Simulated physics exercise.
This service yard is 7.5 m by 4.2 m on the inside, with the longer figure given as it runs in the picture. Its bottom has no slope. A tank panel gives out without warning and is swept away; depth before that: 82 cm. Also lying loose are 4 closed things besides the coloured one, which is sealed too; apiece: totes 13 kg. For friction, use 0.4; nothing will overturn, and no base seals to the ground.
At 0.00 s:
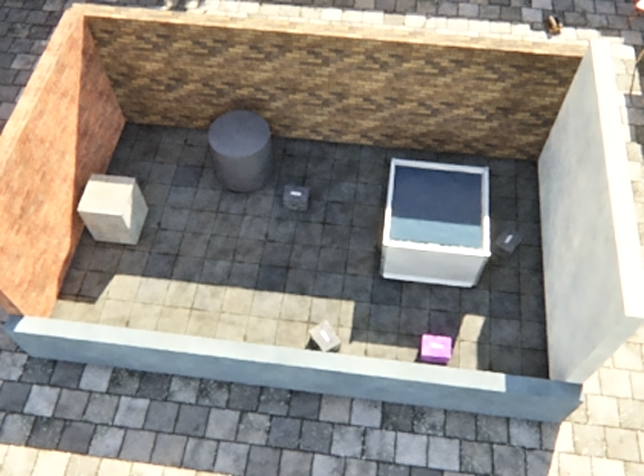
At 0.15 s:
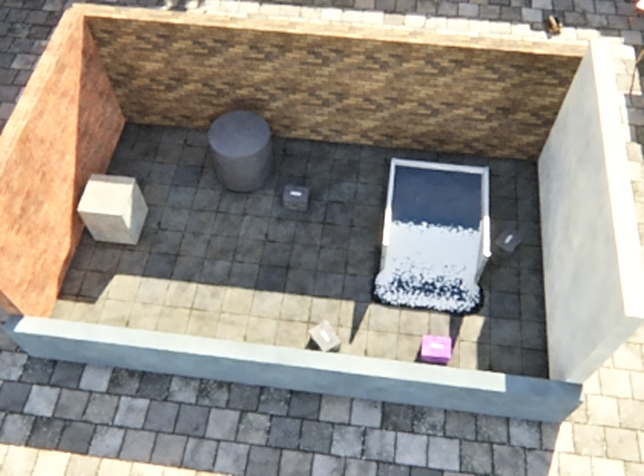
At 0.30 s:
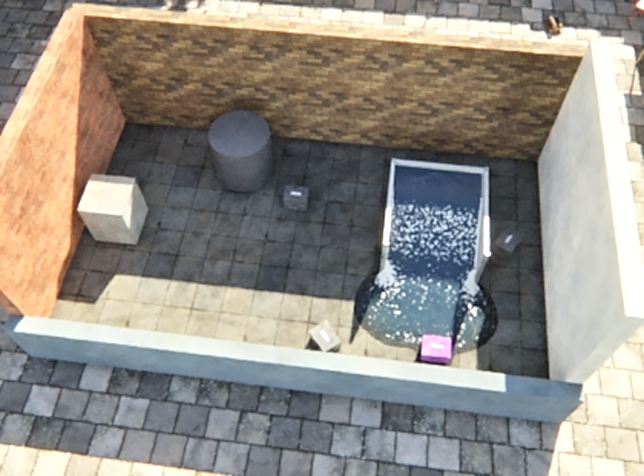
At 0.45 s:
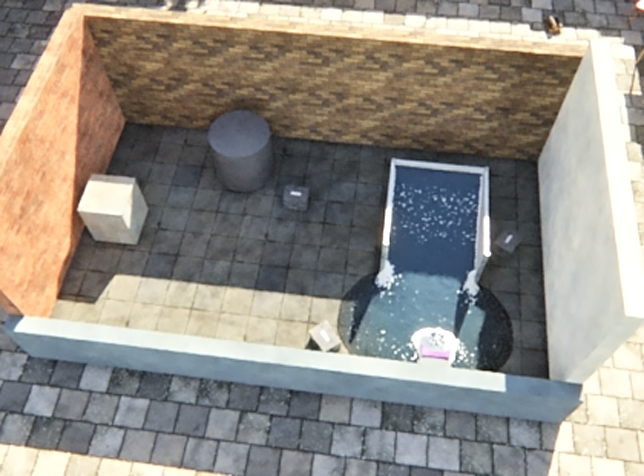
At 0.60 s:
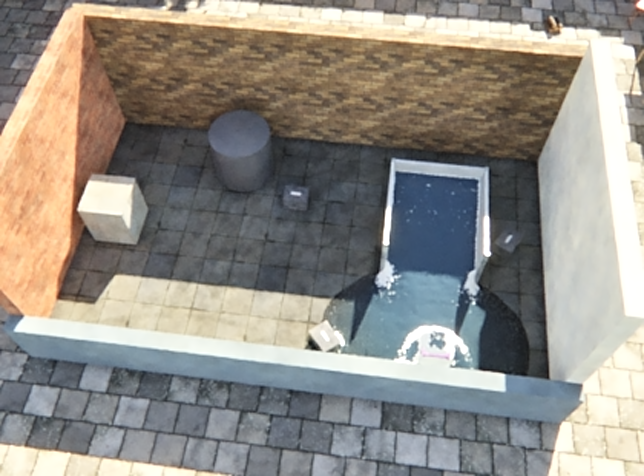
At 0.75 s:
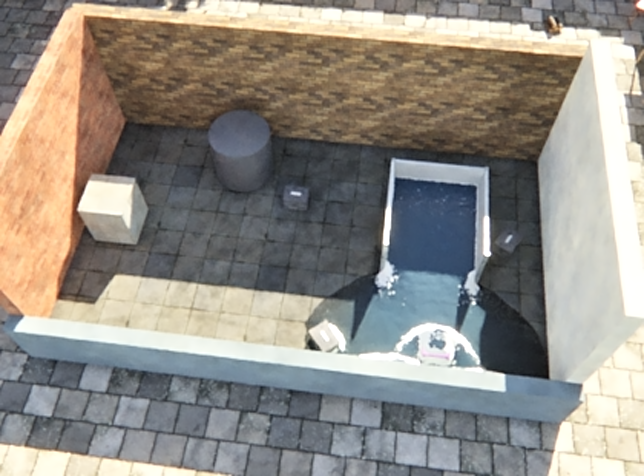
At first, a white-rimmed tank of water stands inside a walled yard among a grey cylinder, a pale block and small boxes. Its near side gives way and frothy water pours out, then spreads across the paving, surrounding the purple tote, which stays put, and reaching a small grey box near the front wall.
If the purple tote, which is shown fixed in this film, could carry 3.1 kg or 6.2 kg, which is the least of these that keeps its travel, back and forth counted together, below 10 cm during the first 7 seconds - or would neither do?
Neither load does it.
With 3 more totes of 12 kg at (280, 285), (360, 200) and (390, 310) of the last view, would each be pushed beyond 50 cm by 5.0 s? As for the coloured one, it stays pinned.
Results, in sequence: Exceeded / not exceeded / exceeded.
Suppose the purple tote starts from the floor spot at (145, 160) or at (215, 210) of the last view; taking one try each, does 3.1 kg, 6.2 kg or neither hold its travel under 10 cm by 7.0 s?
In that order: Both fail; both fail.
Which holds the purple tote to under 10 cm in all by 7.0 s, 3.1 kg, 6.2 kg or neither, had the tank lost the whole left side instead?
Well, in that case only the heavy one does.
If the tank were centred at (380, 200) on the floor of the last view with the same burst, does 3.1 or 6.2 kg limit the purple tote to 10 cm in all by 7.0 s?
Result, then: Both fail.
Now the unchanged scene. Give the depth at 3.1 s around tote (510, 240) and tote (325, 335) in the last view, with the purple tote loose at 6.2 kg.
I'd estimate 12 cm for the first and 5 cm for the second.
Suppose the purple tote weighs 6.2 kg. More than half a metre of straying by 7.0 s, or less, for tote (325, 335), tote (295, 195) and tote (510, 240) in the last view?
Result, in sequence - exceeds the limit; within the limit; exceeds the limit.
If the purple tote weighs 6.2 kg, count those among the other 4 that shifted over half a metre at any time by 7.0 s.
It works out to 2.
After 1.4 s the purple tote would be 30 cm from its start with 3.1 kg and 34 cm from its start with 6.2 kg; 48 cm of water round it then.
After 3.1 s the purple tote would be 47 cm from its start with 3.1 kg and 86 cm from its start with 6.2 kg; 19 cm of water round it then.
After 4.9 s the purple tote would be 34 cm from its start with 3.1 kg and 122 cm from its start with 6.2 kg; 9 cm of water round it then.
After 7.0 s the purple tote would be 22 cm from its start with 3.1 kg and 184 cm from its start with 6.2 kg; 7 cm of water round it then.
